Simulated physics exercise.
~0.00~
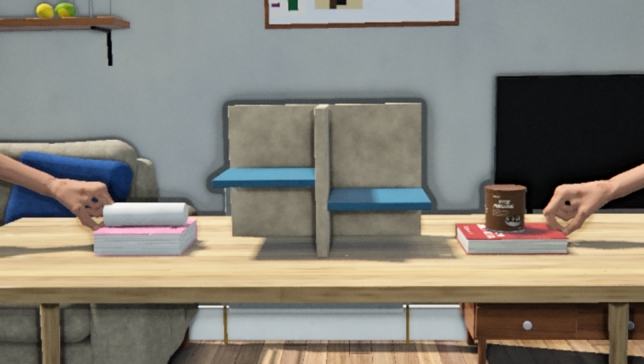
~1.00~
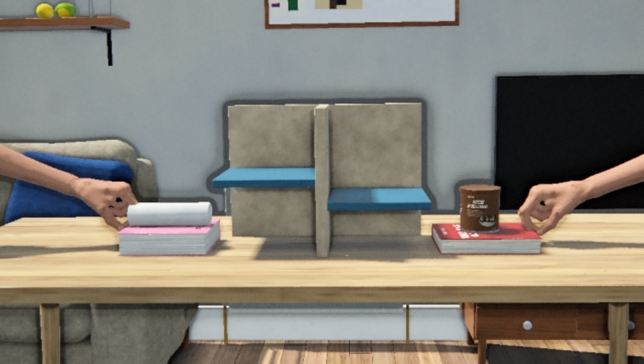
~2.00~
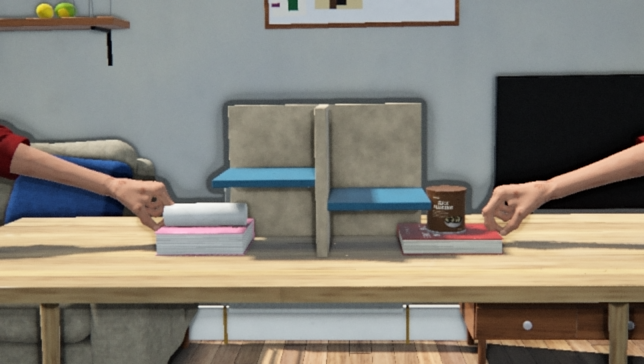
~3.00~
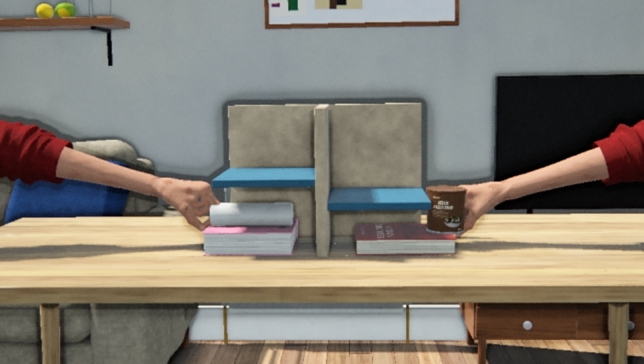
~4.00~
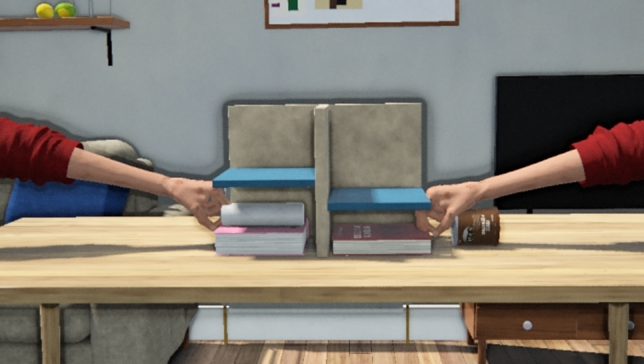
On a wooden table, hands slide books under shelves, but only the pot topples.
